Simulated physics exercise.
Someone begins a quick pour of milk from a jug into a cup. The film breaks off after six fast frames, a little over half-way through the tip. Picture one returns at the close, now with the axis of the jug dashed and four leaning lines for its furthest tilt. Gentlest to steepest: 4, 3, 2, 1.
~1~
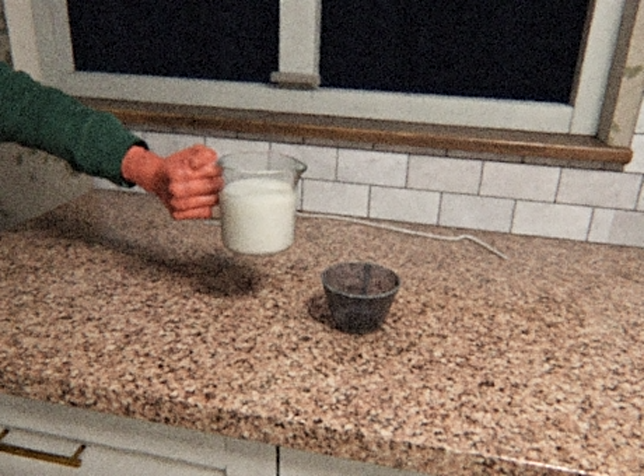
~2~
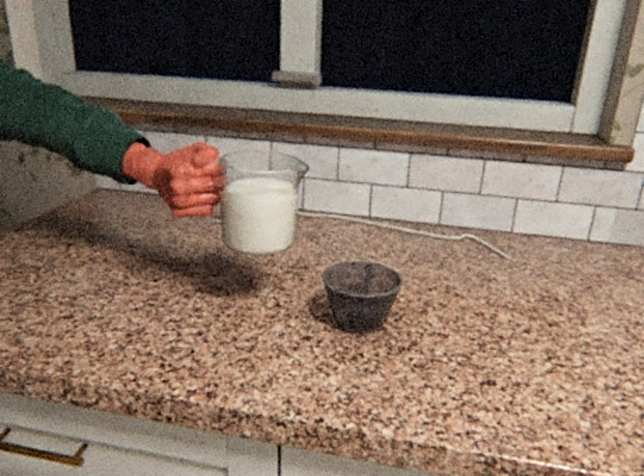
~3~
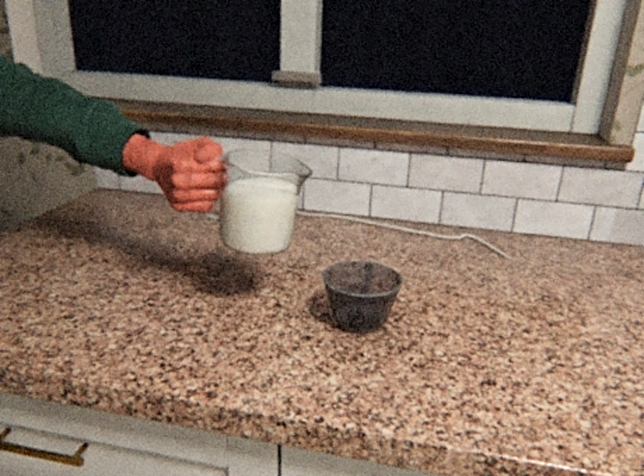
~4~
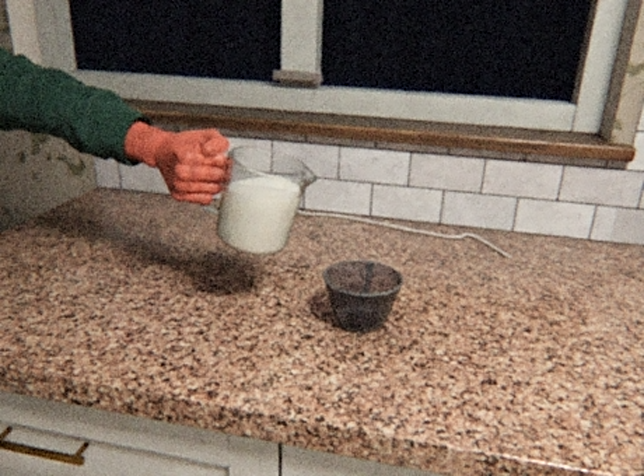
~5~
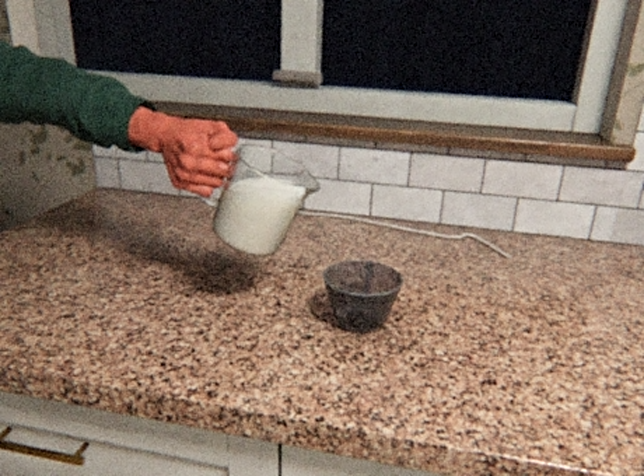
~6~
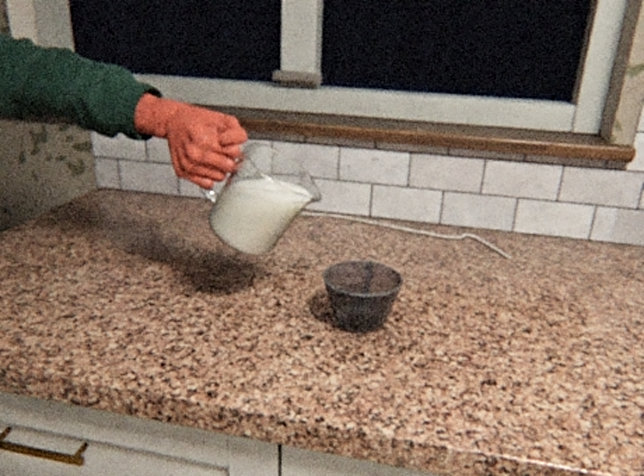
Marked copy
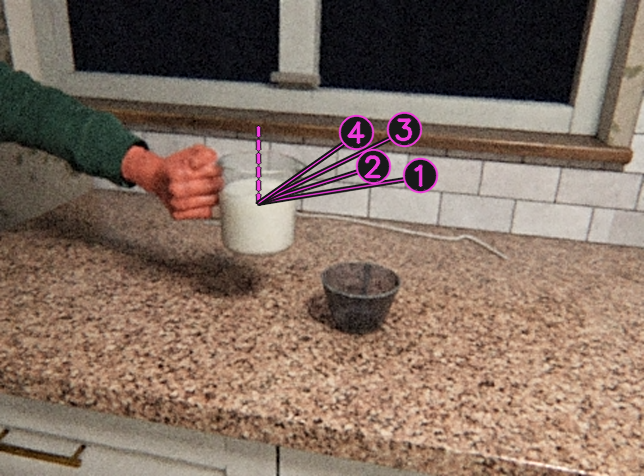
On a speckled stone kitchen counter below a dark window, a hand in a green sleeve held a glass jug of milk upright, then steadily tilted it rightward near a small dark cup.
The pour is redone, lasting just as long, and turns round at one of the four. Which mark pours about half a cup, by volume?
Take 3.
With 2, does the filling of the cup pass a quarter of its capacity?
Yes, clearly.
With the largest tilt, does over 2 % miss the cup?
Yes.
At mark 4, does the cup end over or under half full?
Under half.
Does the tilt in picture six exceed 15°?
Yes.
On the marked copy, 1 at (403, 179); 2 at (357, 171); 3 at (390, 138); 4 at (343, 143).
With 1, the cup ends with about 81 % of what it can hold; 13 % of the milk is spilt.
With 2, the cup ends with about 75 % of what it can hold.
With 3, the cup ends with about 51 % of what it can hold.
With 4, the cup ends with about 28 % of what it can hold.
